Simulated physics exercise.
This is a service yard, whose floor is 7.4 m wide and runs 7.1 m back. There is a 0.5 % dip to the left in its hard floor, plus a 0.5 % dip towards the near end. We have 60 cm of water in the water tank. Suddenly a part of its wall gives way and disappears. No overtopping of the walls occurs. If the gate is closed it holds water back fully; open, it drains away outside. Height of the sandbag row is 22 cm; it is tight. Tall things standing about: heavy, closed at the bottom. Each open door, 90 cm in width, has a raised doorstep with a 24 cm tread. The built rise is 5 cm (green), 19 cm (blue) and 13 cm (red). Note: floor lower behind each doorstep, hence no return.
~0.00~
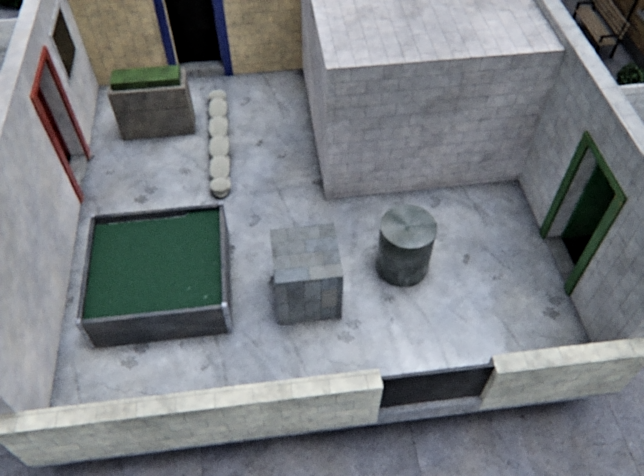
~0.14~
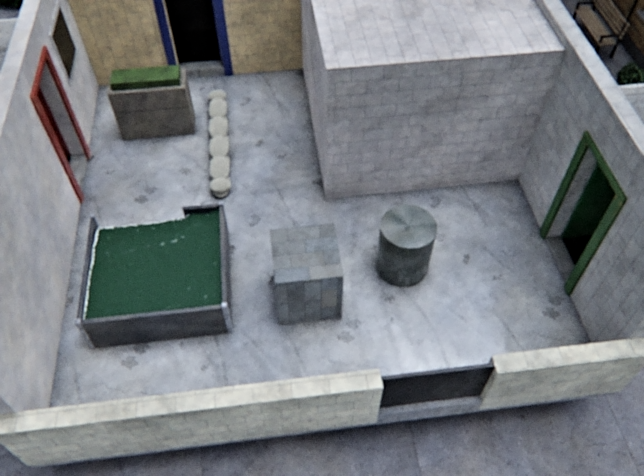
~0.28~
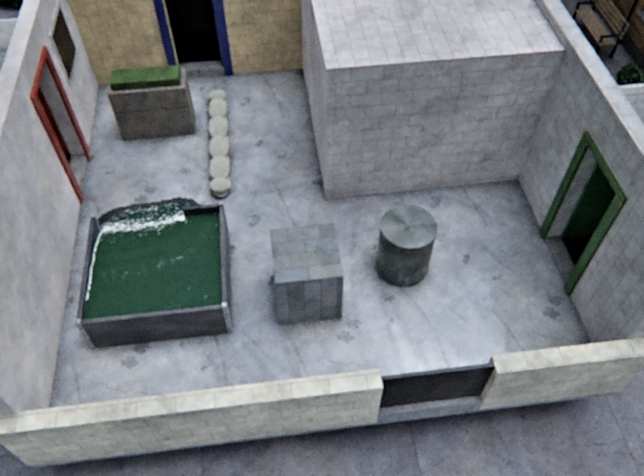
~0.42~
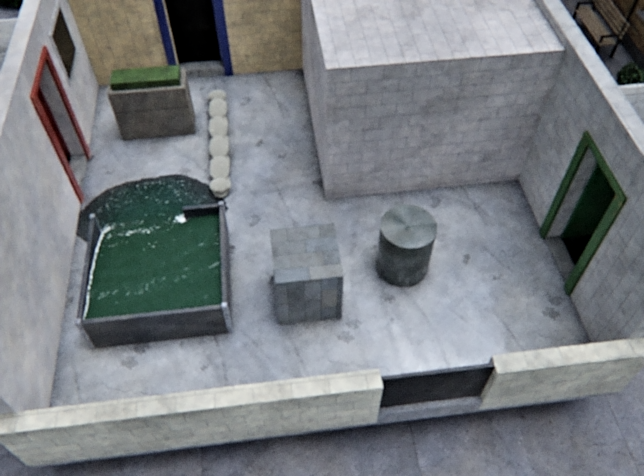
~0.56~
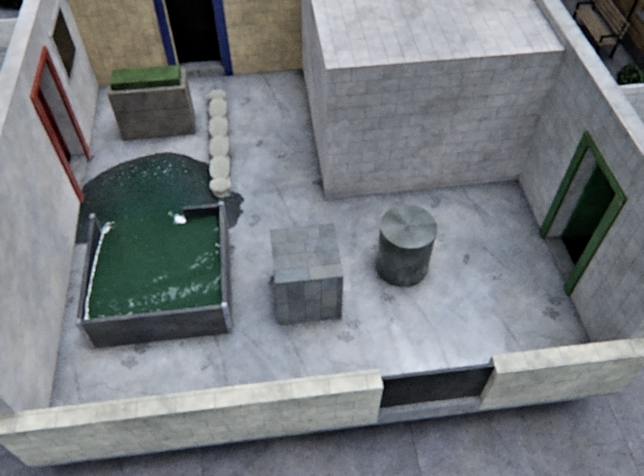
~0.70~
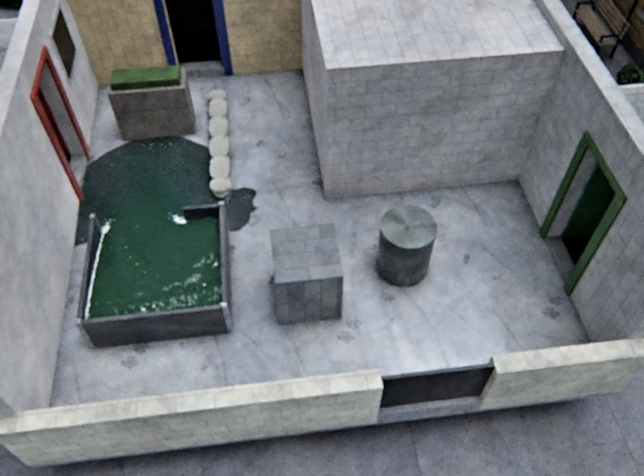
Green water in a rectangular tank breaks out through a gap that opens in the far wall, spreads in a dark sheet across the grey yard floor toward the planter, and seeps around the near end of the sandbag row.
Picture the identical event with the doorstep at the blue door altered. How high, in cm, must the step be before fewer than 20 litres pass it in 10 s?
About 15 cm.
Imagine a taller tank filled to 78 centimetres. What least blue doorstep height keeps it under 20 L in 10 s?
Then a height close to 20 cm.
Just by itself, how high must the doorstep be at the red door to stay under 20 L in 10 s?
At the red door it takes roughly 18 centimetres.
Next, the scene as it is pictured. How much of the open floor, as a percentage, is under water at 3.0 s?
30 %.
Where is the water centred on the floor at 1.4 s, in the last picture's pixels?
Approximately (156, 237).
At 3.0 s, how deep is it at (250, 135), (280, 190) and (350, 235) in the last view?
Approx. 1 / 0 / 0 cm.
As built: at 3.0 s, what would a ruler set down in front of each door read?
In cm - green: 0, blue: 20, red: 20.
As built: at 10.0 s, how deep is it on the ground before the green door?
Depth: Near 0.0 cm.
After 1.4 s water covers 20 % of the floor, deepest (33 cm) near (210, 133); it has not reached the blue door.
After 3.0 s water covers 30 % of the floor, deepest (32 cm) near (97, 99); 20 cm at the blue door, 2 litres in over its 19 cm doorstep.
After 10.0 s water covers 75 % of the floor, deepest (12 cm) near (327, 403); 6 cm at the blue door, 5 litres in over its 19 cm doorstep.
At the blue door as built, the water arrived by 1.5 s and peaked near 21 cm at 2.8 s.
With a doorstep of 12.5 cm, 35 litres would have come in within the 10 s; with 16.5 cm, 12 litres. So under 20 litres takes about 15 cm.
